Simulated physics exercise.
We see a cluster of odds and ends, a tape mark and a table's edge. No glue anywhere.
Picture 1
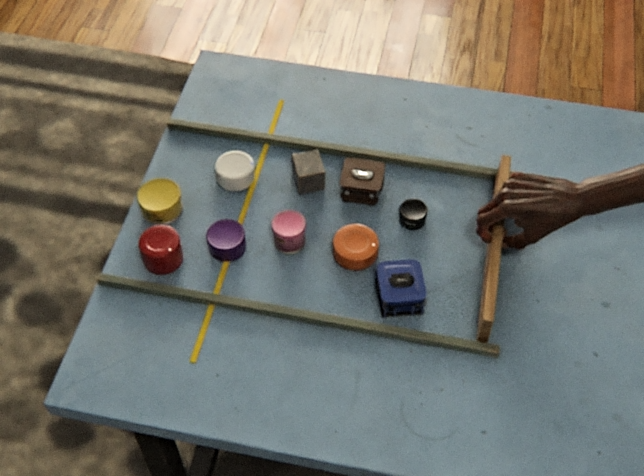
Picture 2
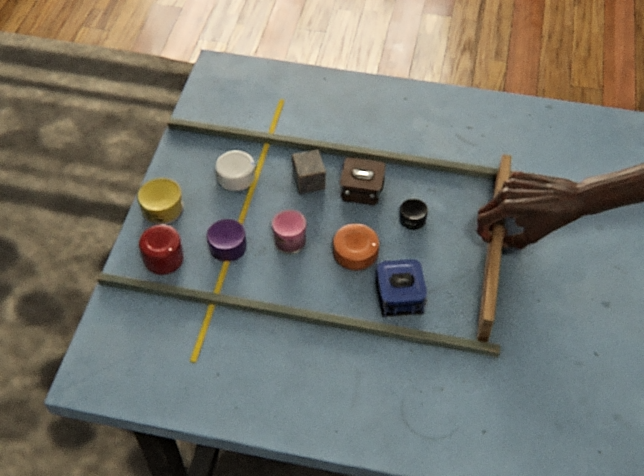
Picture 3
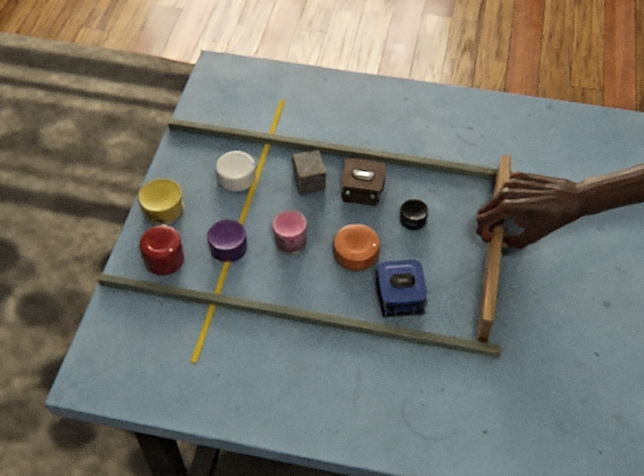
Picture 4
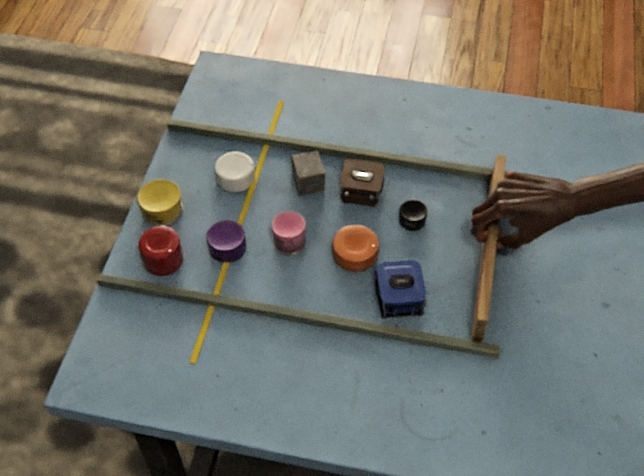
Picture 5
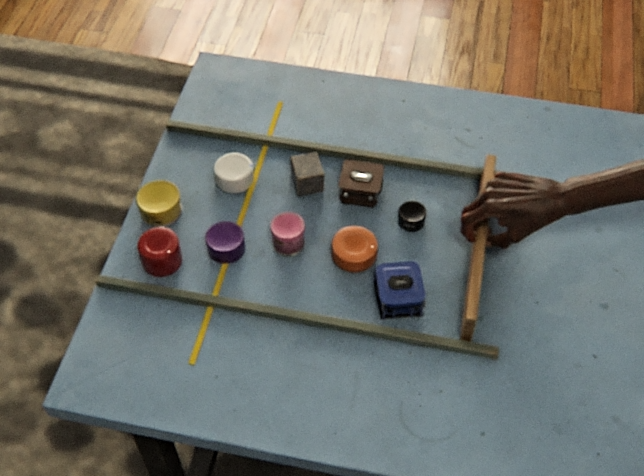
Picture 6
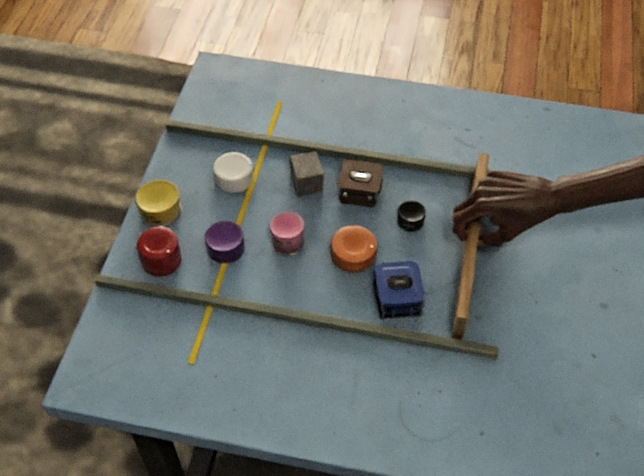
A hand holds a wooden board still, then slides it slightly left toward the small objects.
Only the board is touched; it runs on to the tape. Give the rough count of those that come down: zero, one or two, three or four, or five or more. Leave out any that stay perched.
The number that fall off is zero.
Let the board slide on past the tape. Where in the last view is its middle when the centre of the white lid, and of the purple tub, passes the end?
Its middle is around (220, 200) and around (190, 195).
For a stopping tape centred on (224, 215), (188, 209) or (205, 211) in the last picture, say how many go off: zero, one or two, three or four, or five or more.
Taking them in turn, zero; three or four; just one or two.
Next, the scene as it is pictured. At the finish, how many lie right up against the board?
The number is 4.
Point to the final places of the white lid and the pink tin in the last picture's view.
About (170, 163), and the other about (178, 213).
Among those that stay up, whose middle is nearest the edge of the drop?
That is the yellow tin.
Early on, none off yet; yellow tin at rest near (159, 204); red lid at rest near (160, 251); white lid at rest near (234, 173).
A while later, none off yet; yellow tin at rest near (159, 204); red lid moving near (152, 254); white lid travelled about its own width near (207, 169).
Finally, the number that fall off is zero.
